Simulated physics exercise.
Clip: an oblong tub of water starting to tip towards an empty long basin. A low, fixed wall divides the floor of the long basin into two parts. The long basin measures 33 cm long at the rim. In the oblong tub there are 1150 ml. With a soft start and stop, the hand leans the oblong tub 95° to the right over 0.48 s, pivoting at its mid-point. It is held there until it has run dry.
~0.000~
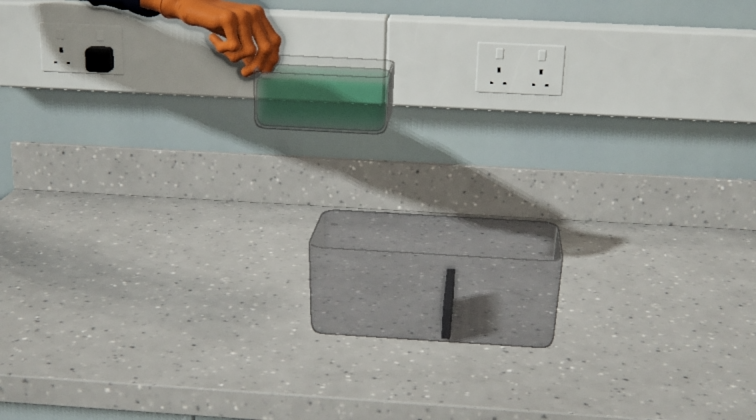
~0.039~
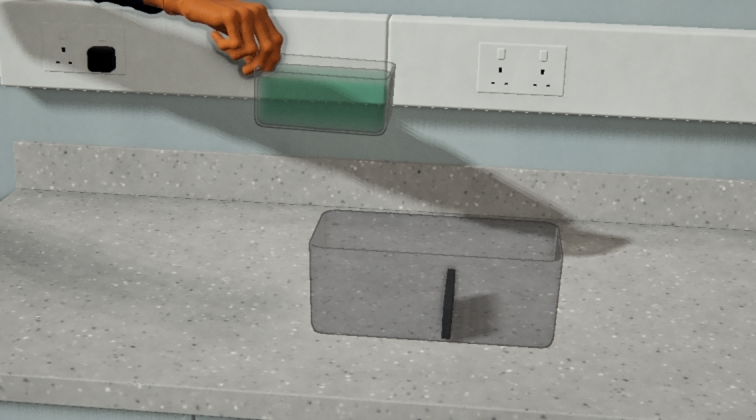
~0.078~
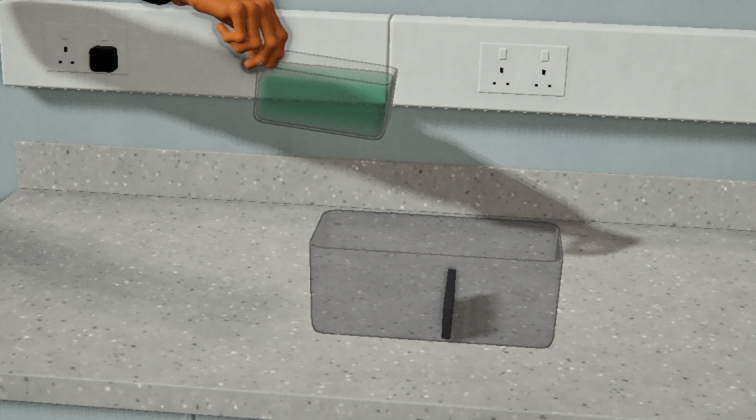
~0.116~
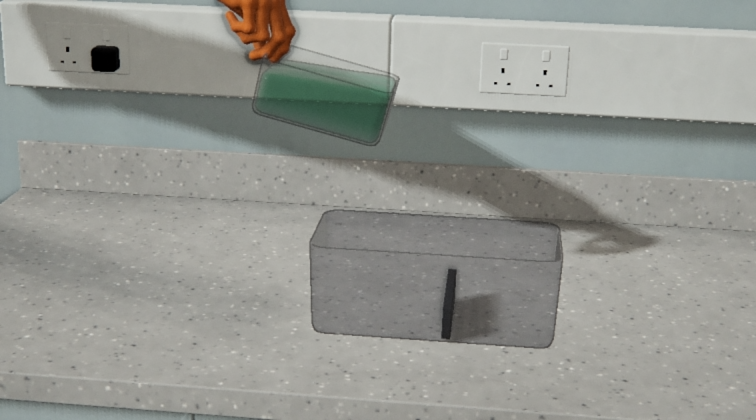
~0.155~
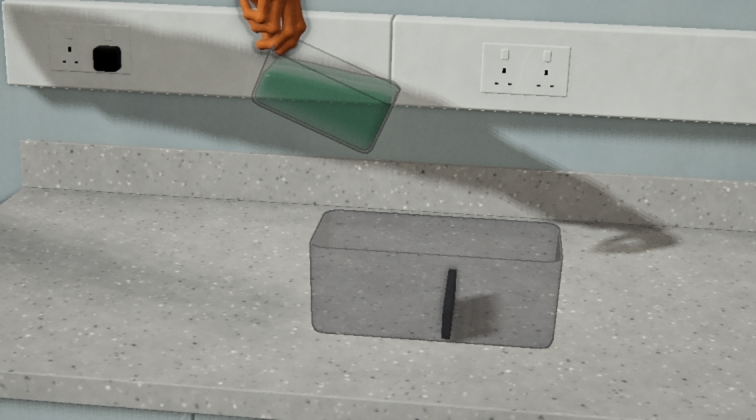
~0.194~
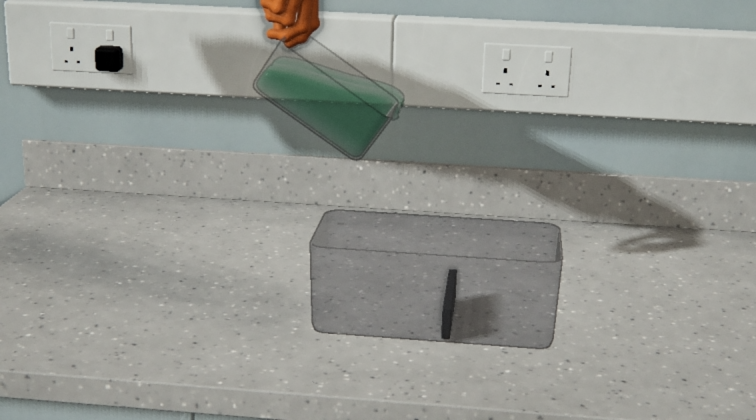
A hand at the upper left holds a small clear tub of green liquid above a larger, empty see-through basin with a dark upright strip inside, on a speckled grey worktop seen from slightly above. Behind are a pale blue wall and white trunking with sockets. The hand leans the tub steadily clockwise to the right, the liquid shifting towards its lower side, while the view barely drifts.
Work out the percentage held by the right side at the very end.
I would put it at 26 per cent.
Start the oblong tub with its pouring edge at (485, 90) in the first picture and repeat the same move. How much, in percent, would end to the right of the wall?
Then I'd expect something near 70 per cent.
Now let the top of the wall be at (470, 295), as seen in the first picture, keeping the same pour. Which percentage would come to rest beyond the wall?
Estimate: About 20 percent.
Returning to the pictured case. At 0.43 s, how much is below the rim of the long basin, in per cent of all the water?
18 %, more or less.
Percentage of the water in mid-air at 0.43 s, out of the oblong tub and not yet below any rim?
Close to 60 in a hundred.
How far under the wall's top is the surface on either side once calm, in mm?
Left side: Around 18 mm. Right side: Around 30 mm.
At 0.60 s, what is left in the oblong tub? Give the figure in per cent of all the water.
Roughly 5 percent remains.
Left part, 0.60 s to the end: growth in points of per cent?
That works out to roughly 10 per cent of the whole.
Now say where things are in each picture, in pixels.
Tilt 0°; pouring edge (391, 70); surface from (263, 71) to (390, 77); the long basin's rim runs from (316, 229) to (560, 243); the wall's top is at (449, 289), in the first picture.
Tilt 2°; pouring edge (392, 73); surface from (264, 70) to (391, 78), in the second picture.
Tilt 6°; pouring edge (394, 78); surface from (266, 68) to (392, 80), in the third picture.
Tilt 13°; pouring edge (395, 86); surface from (268, 67) to (395, 84), in the fourth picture.
Tilt 22°; pouring edge (396, 98); surface from (268, 66) to (394, 91); 2 per cent is over the edge, in the fifth picture.
Tilt 33°; pouring edge (394, 111); surface from (268, 66) to (385, 97); 7 per cent is over the edge, in the sixth picture.
Then, 0.43 s in, the tilt is 92° and 22 per cent is still to pour, 13 is left of the wall and 5 right of it.
Then, 0.60 s in, the tilt is 95° and 5 per cent is still to pour, 52 is left of the wall and 27 right of it.
Then, 0.78 s in, the tilt is 95° and 2 per cent is still to pour, 52 is left of the wall and 24 right of it.
Then, 0.98 s in, the tilt is 95° and 1 per cent is still to pour, 62 is left of the wall and 25 right of it.
Finally, 63 per cent lies left of the wall, 26 right of it and 11 outside.
